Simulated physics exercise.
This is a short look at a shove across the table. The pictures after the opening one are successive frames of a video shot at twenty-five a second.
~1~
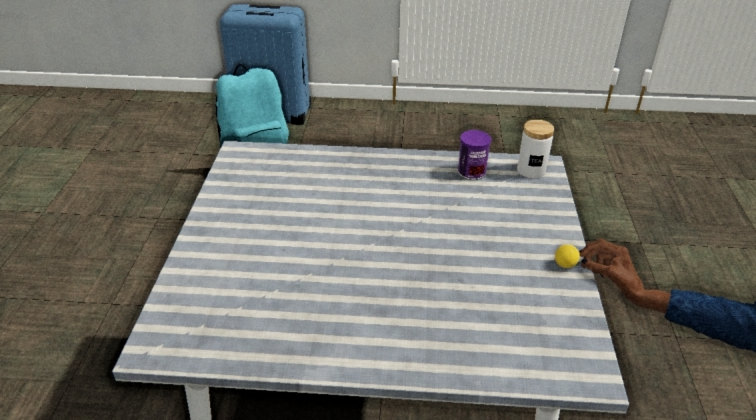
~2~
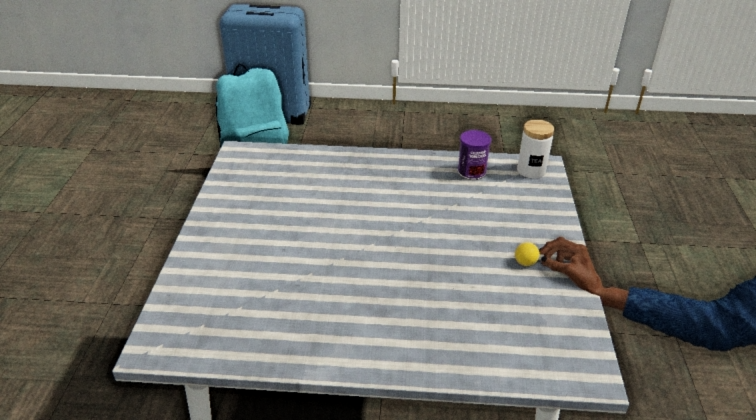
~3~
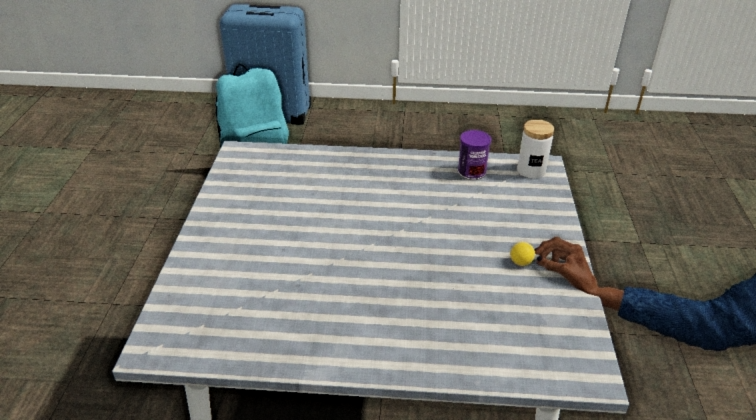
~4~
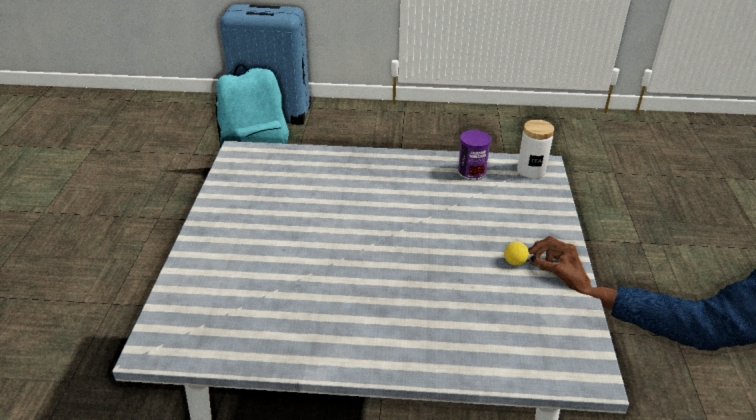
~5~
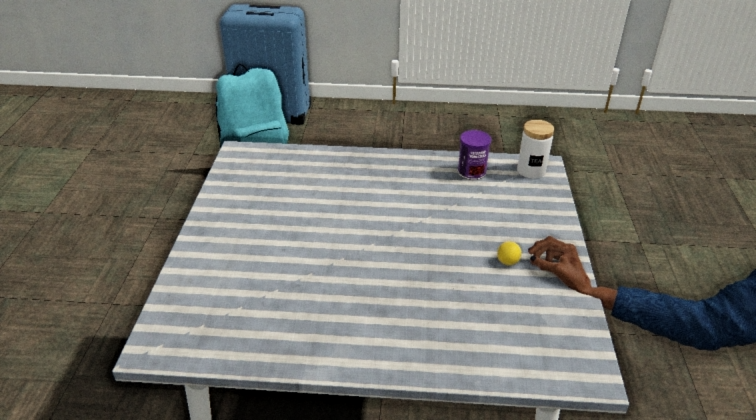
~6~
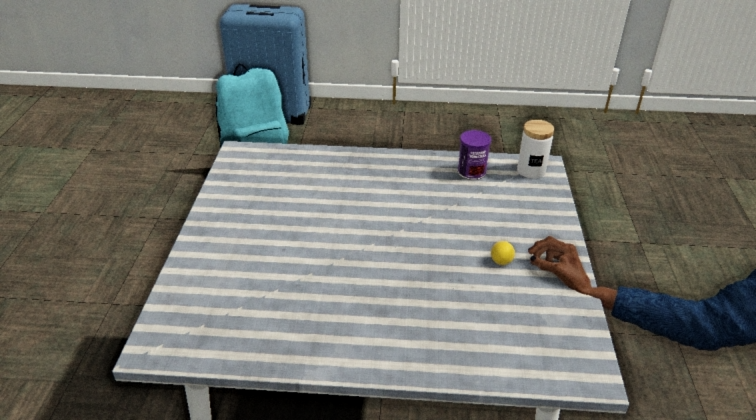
A hand in a blue sleeve pushed a yellow lemon leftward across a striped table, then stayed nearly still as the lemon moved a little farther left, away from the fingers.
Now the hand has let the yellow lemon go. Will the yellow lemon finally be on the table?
Yes, it stays up there.
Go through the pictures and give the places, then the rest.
Under the hand; yellow lemon (567, 256), in the first frame.
Under the hand; yellow lemon (527, 254), in the second frame.
Under the hand; yellow lemon (523, 254), in the third frame.
Yellow lemon (516, 254), in the fourth frame.
Yellow lemon (509, 253) displaced a little, in the fifth frame.
Yellow lemon (503, 253) displaced a little, in the sixth frame.
Then, 0.10 s past the last view, yellow lemon displaced about its own width near (488, 252).
Then, 0.20 s past the last view, yellow lemon displaced well along near (477, 252).
Then, 0.30 s past the last view, yellow lemon displaced well along near (468, 251).
Then, 0.50 s past the last view, yellow lemon displaced well along near (458, 251).
Finally, moved from the start, yellow lemon. Final places as the last picture's camera would see them, yellow lemon near (457, 251).
